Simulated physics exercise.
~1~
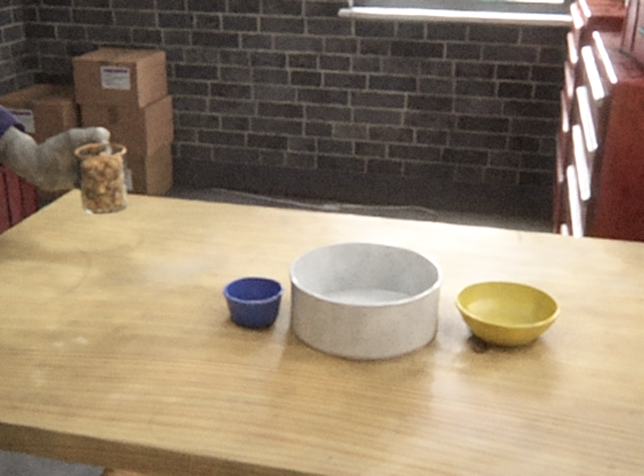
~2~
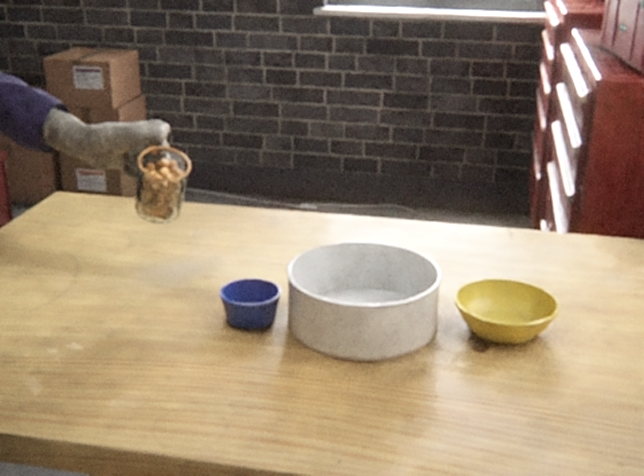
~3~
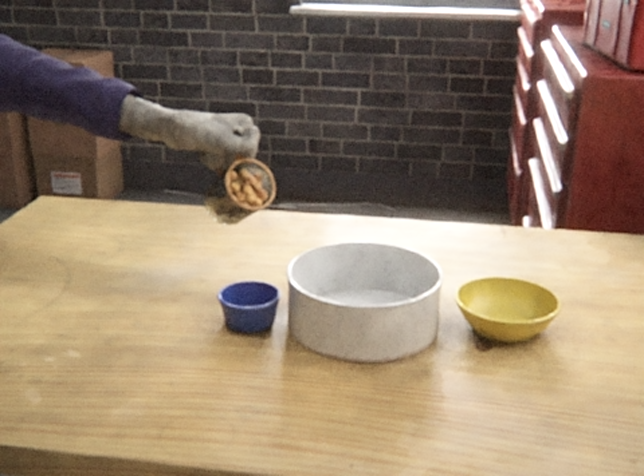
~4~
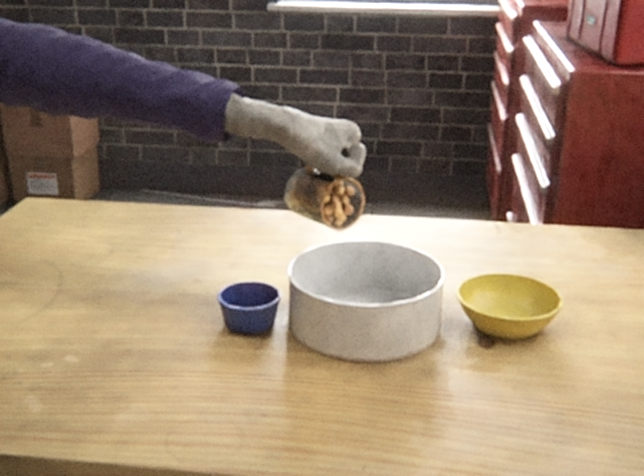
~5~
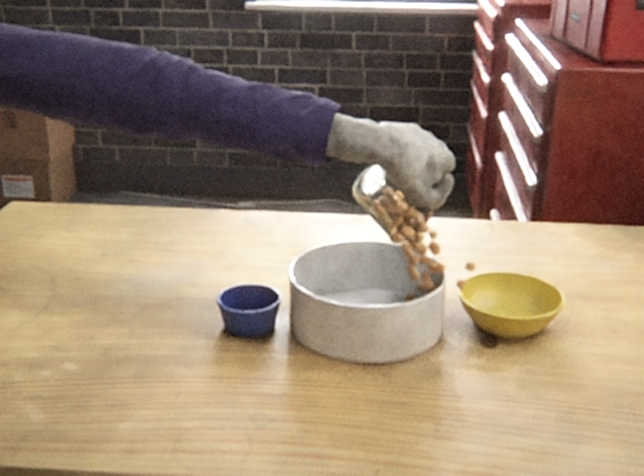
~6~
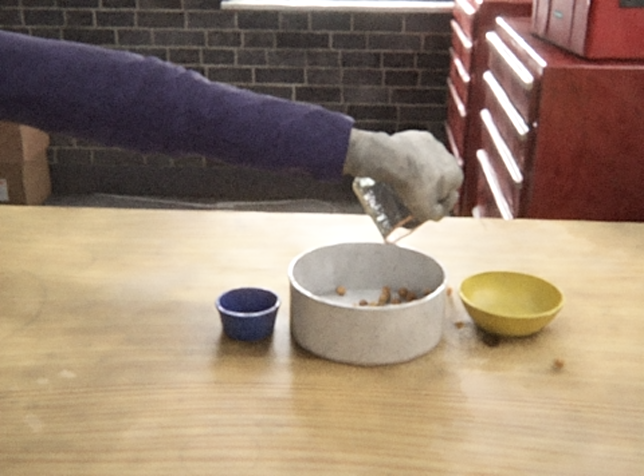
Gloved hand carrying a clear cup of brown beads rightward, tipping them into a white pot, a few scattering onto the table.
